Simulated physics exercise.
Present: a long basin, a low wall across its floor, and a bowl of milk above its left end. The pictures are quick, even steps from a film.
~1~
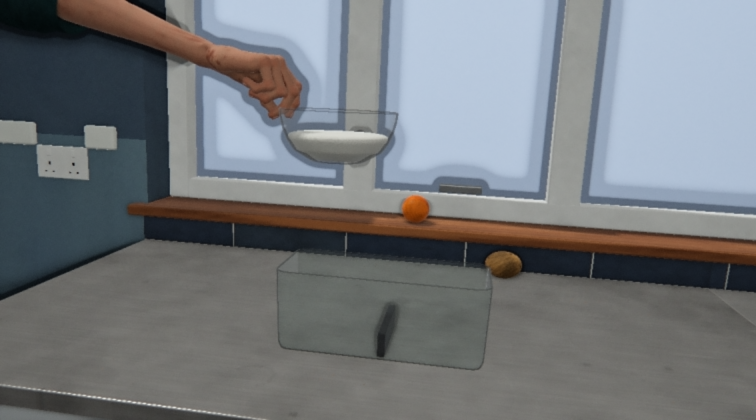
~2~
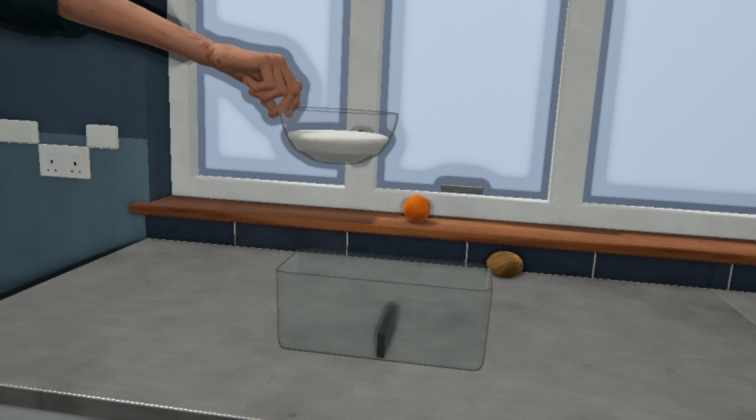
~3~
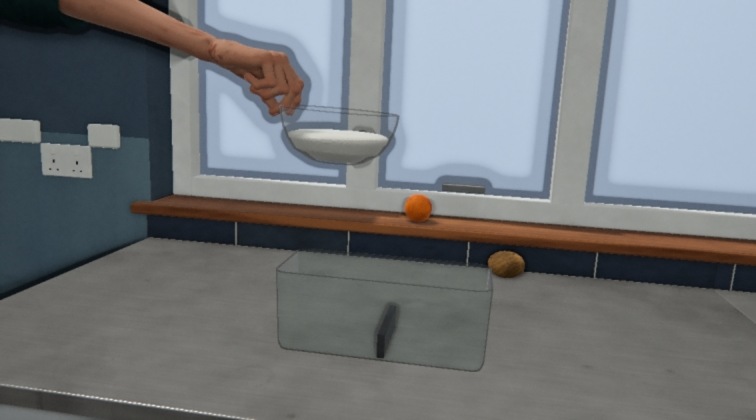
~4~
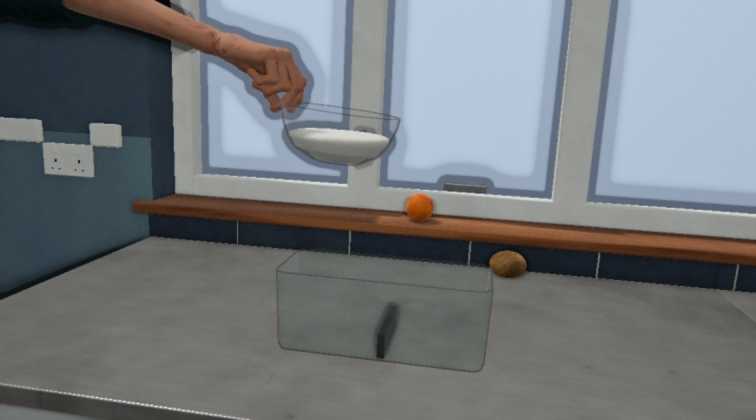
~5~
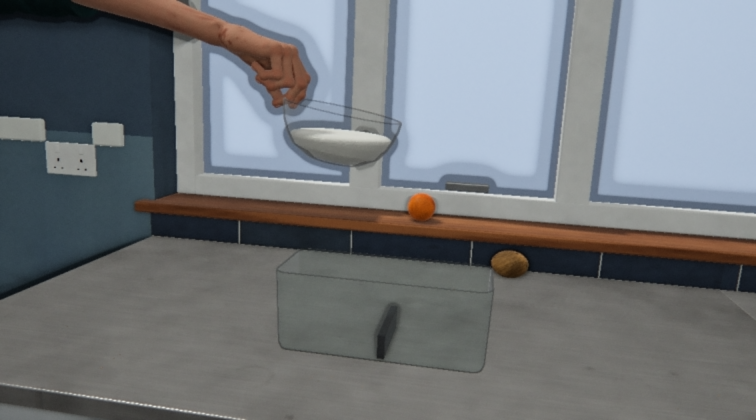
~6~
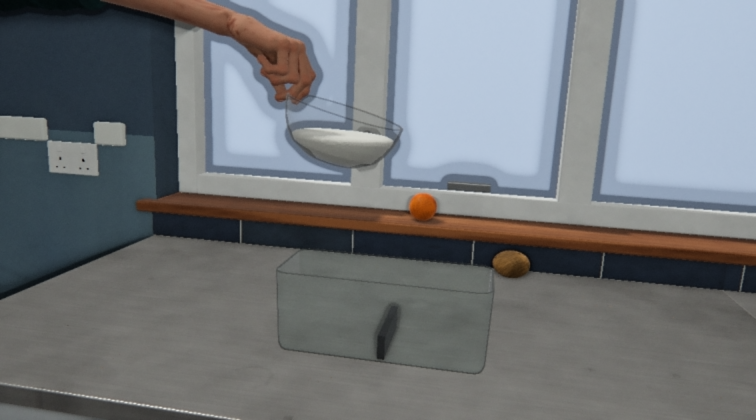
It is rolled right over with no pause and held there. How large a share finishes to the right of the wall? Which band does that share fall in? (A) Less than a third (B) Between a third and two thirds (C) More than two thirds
Answer: C.
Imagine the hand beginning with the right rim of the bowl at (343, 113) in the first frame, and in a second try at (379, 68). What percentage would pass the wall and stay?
Around 15 percent first, around 80 percent second.
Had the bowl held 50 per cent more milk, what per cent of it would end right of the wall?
85 per cent.
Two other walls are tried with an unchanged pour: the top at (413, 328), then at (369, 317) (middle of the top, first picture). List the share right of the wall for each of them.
The first placement leaves close to 55 per cent, the second close to 95 per cent.
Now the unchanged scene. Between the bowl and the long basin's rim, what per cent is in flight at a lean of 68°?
Close to 45 per cent.
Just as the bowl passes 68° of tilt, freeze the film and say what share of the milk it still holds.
50 in a hundred.
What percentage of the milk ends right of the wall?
Share: Roughly 90 %.
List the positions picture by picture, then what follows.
Tilt 0°; pouring edge (397, 115); surface from (291, 132) to (389, 138); the long basin's rim runs from (288, 260) to (491, 278); the wall's top is at (387, 320), in the first picture.
Tilt 1°; pouring edge (397, 115); surface from (291, 132) to (389, 138), in the second picture.
Tilt 3°; pouring edge (398, 117); surface from (291, 131) to (389, 139), in the third picture.
Tilt 6°; pouring edge (399, 121); surface from (292, 130) to (390, 140), in the fourth picture.
Tilt 10°; pouring edge (400, 125); surface from (294, 130) to (392, 140), in the fifth picture.
Tilt 15°; pouring edge (401, 131); surface from (296, 130) to (394, 141), in the sixth picture.
A moment on, the bowl is tipped part way and 51 per cent is still to pour, 0 is left of the wall and 6 right of it.
Next, the bowl is tipped on its side and 4 per cent is still to pour, 5 is left of the wall and 75 right of it.
Then the bowl is tipped right over and 0 per cent is still to pour, 10 is left of the wall and 90 right of it.
Later the bowl is tipped right over and 0 per cent is still to pour, 10 is left of the wall and 89 right of it.
In the end 10 per cent lies left of the wall, 89 right of it and 1 outside.
